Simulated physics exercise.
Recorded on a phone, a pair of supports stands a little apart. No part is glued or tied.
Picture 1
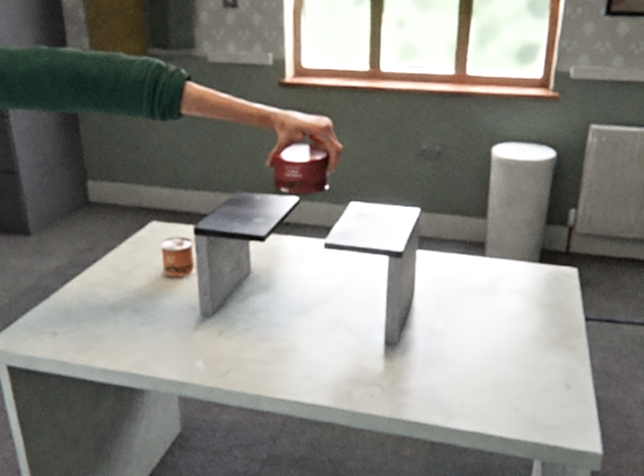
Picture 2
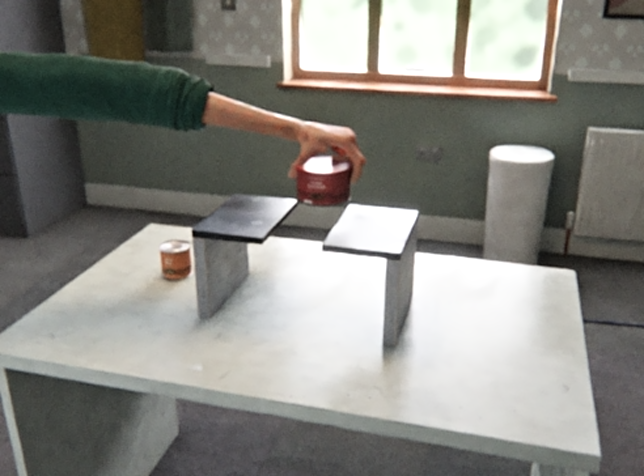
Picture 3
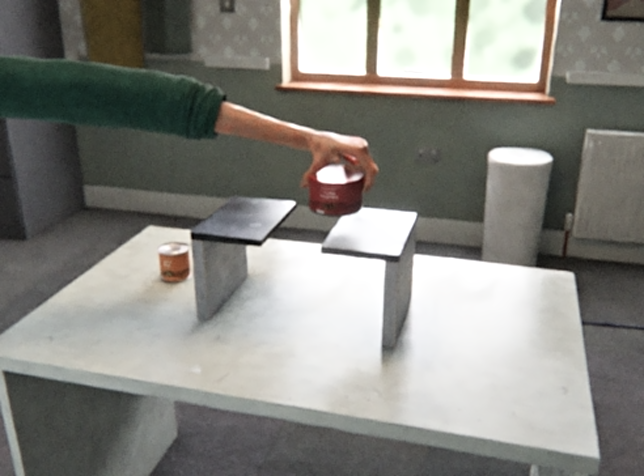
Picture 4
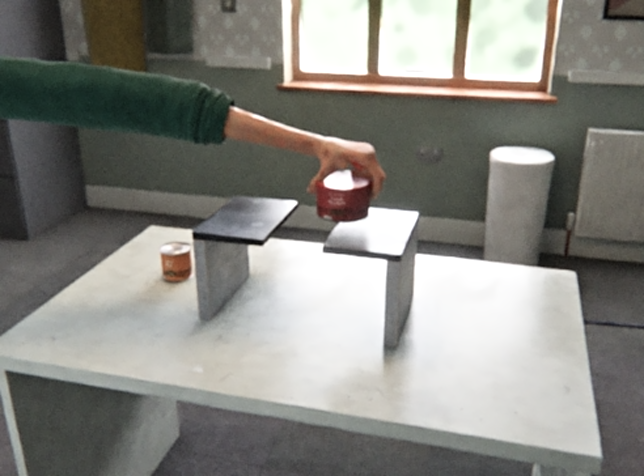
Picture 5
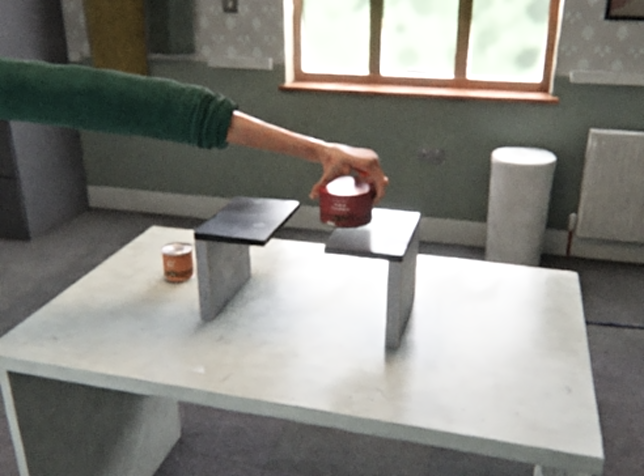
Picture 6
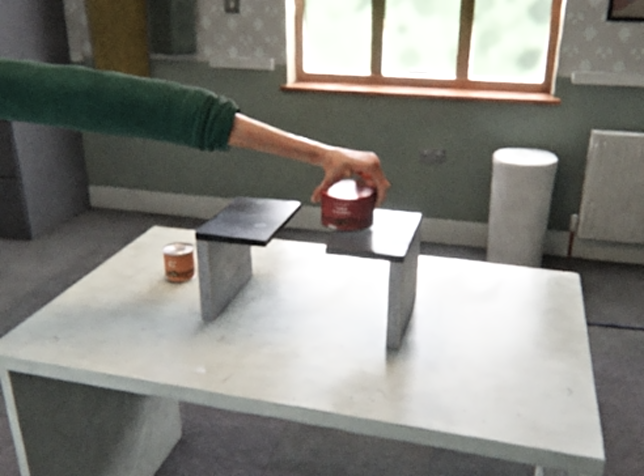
A hand in a green sleeve held a red tub above two raised supports on a table, moved it a short way right and slightly down, while an orange tin sat still at left.
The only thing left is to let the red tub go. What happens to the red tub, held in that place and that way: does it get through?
Basically it is held up top at the gap.
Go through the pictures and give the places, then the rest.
Being brought over the gap; red tub (301, 170); orange tin (178, 258), in the first picture.
Being brought over the gap; red tub (324, 181); orange tin (176, 260), in the second picture.
Being brought over the gap; red tub (336, 191); orange tin (175, 262), in the third picture.
Being brought over the gap; red tub (343, 196); orange tin (177, 262), in the fourth picture.
Being brought over the gap; red tub (346, 203); orange tin (178, 262), in the fifth picture.
Poised above the slot; red tub (348, 206); orange tin (180, 262), in the sixth picture.
Then, 0.20 s on from there, no change.
Then, 0.40 s on from there, red tub resting near (348, 211).
In the end, both unmoved. At the end, from the last picture's camera, red tub near (348, 210). The tub is caught.
